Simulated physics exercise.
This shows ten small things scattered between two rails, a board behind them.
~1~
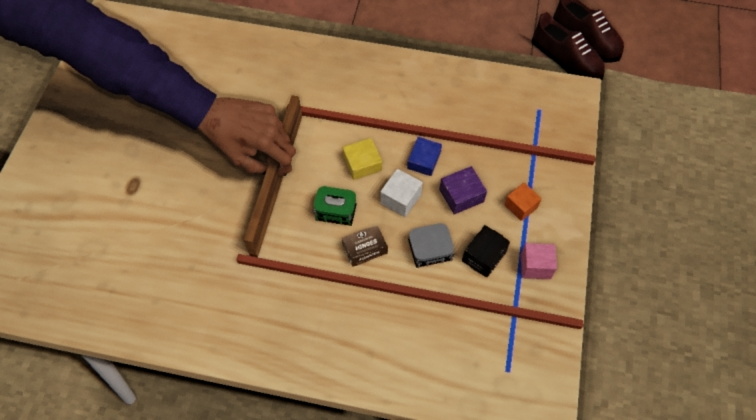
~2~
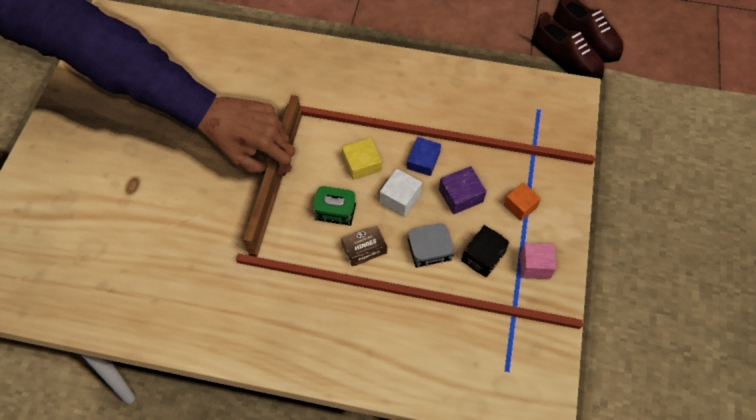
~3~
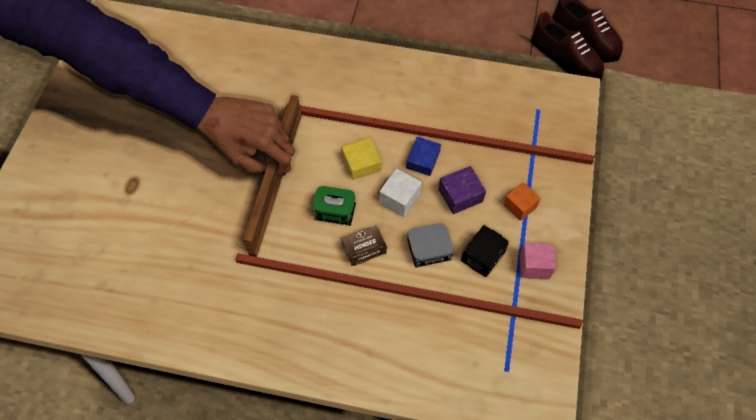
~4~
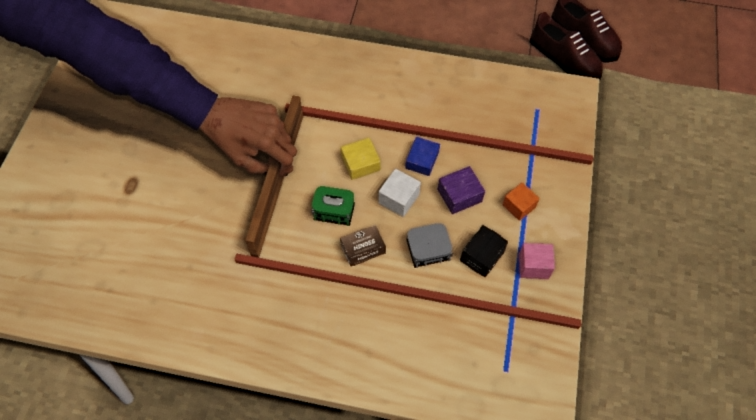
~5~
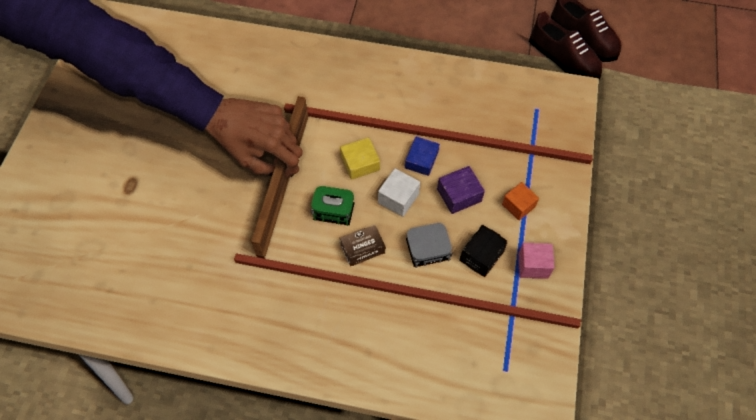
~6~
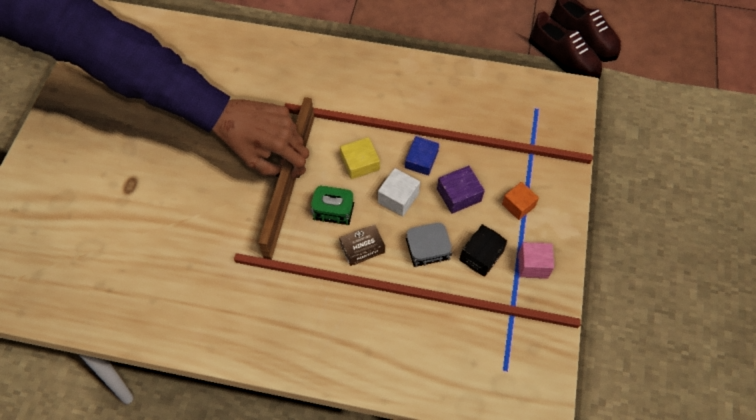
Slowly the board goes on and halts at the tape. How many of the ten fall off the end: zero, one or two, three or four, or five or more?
The number that fall off is three or four.
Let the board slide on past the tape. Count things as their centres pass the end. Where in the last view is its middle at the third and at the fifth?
First at (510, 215), next at (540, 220).
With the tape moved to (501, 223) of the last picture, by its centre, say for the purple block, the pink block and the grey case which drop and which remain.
The purple block survives, the pink block tumbles off, the grey case holds on.
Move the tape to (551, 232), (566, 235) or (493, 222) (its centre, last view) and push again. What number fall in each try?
Try by try, 5, 5 and 1.
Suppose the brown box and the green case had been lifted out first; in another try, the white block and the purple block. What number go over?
The counts: 2 and 2.
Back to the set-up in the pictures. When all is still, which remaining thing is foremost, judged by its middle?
Foremost is the grey case.
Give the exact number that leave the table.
It comes to 3.
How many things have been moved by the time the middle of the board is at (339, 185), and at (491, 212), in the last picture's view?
The counts are 2 and 10.
Soon after, none off yet; pink block at rest near (536, 261); orange block at rest near (520, 201); black box at rest near (483, 250).
After that, none off yet; pink block displaced about its own width near (565, 266); orange block displaced a little near (531, 200); black box displaced about its own width near (534, 259).
In the end, the number that fall off is three or four; gone, black box, orange block and pink block.
